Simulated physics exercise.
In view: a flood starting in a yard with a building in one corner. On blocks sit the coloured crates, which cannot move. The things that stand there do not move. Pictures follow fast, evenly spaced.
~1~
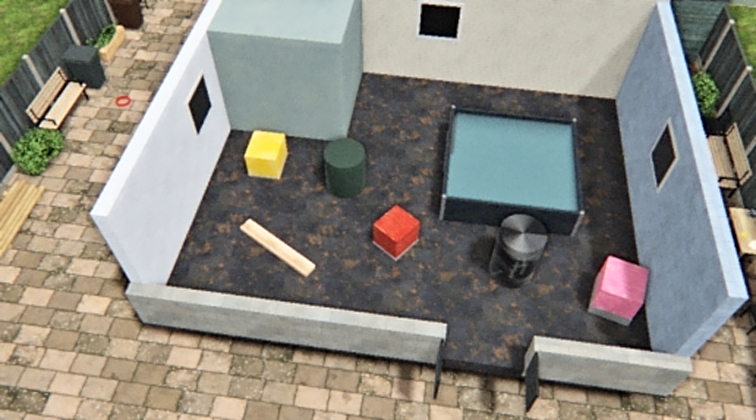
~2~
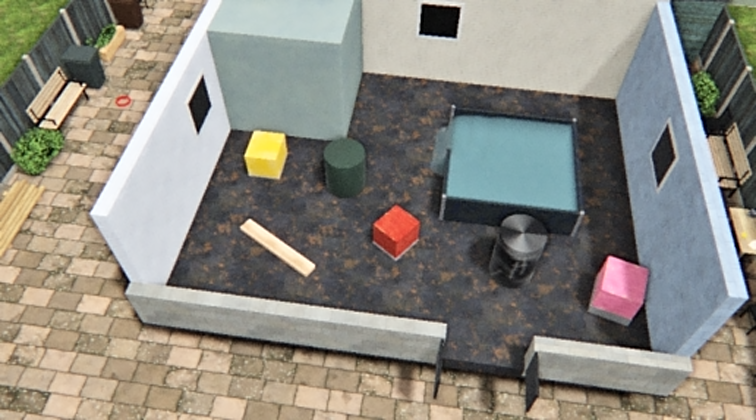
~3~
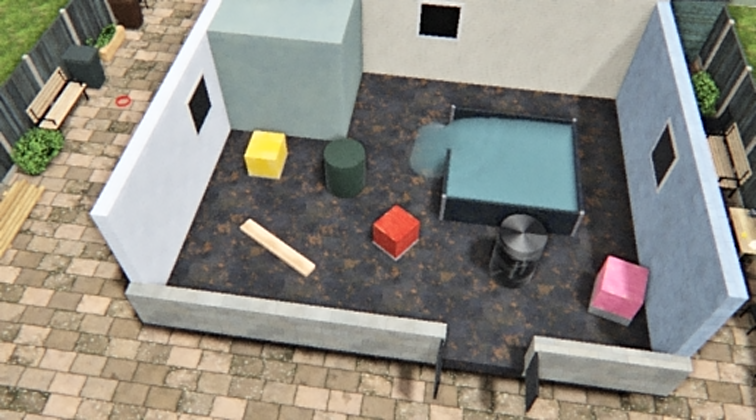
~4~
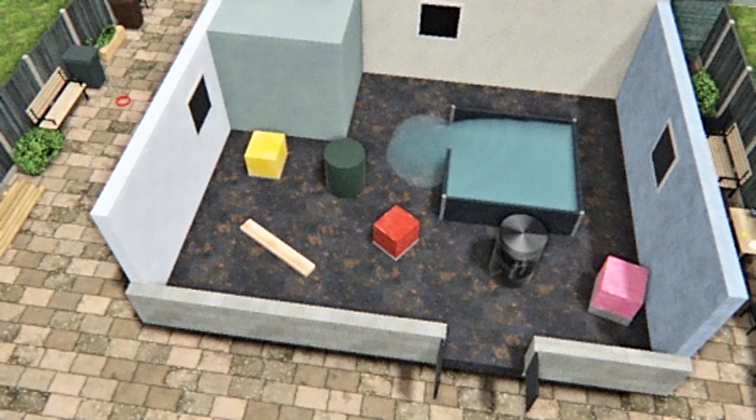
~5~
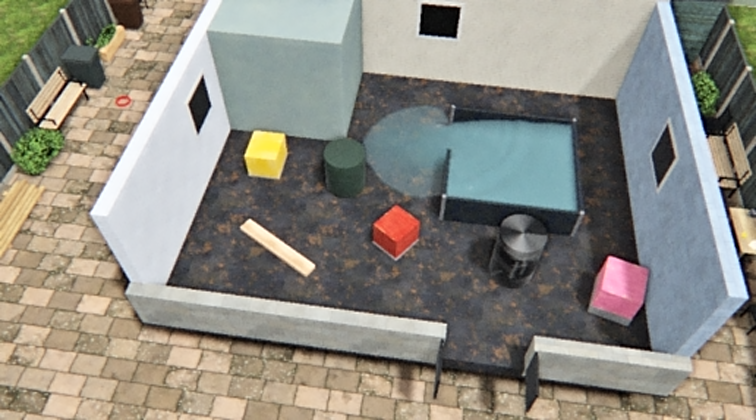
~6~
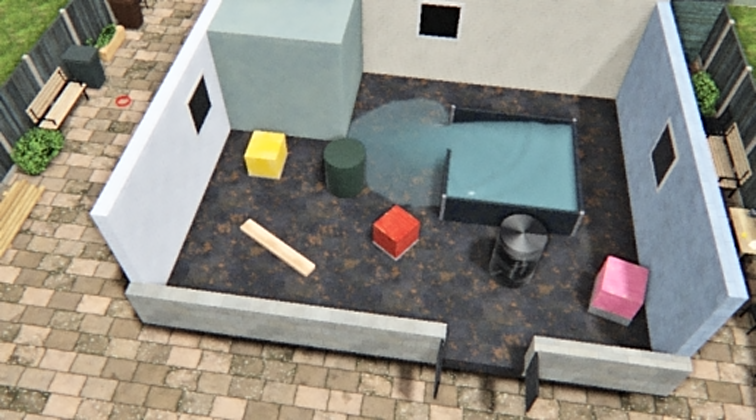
In a walled yard with a pale building in the back left corner, a rectangular tank stands full and still among coloured crates and dark drums. Water pours from its left side, then fans out leftward across the dark floor, spreading around the green drum while the crates stay put.
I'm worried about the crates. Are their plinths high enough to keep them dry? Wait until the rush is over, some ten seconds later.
Outcome: The pink crate is protected. The yellow crate is exposed. The red crate is exposed.
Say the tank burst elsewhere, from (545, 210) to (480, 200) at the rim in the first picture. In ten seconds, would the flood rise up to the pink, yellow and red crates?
Result: Pink is swamped; yellow is swamped; red is swamped.
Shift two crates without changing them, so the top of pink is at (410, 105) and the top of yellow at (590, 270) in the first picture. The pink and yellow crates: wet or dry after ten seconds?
Pink crate: Is overtopped. Yellow crate: Is overtopped.
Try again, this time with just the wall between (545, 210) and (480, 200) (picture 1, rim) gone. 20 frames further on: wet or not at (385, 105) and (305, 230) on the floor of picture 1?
Point one: Still bare; point two: Still bare.
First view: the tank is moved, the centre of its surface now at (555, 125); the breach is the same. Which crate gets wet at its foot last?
The one in pink.
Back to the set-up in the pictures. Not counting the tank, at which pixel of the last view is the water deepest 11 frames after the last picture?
Look close to (367, 77).
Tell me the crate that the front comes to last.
That would be the pink crate.
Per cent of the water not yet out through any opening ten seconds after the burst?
Estimate: Some 98 %.
A moment on, water covers 20 % of the floor; the pink crate not reached, the yellow crate water round its plinth, the red crate water round its plinth.
Next, water covers 25 % of the floor; the pink crate not reached, the yellow crate water round its plinth, the red crate water round its plinth.
Then, water covers 45 % of the floor; the pink crate not reached, the yellow crate water round its plinth, the red crate water round its plinth.
Later, water covers 75 % of the floor; the pink crate not reached, the yellow crate water round its plinth, the red crate water round its plinth.
In the end, water covers 100 % of the floor; the pink crate stayed above the water, the yellow crate was topped, the red crate was topped.
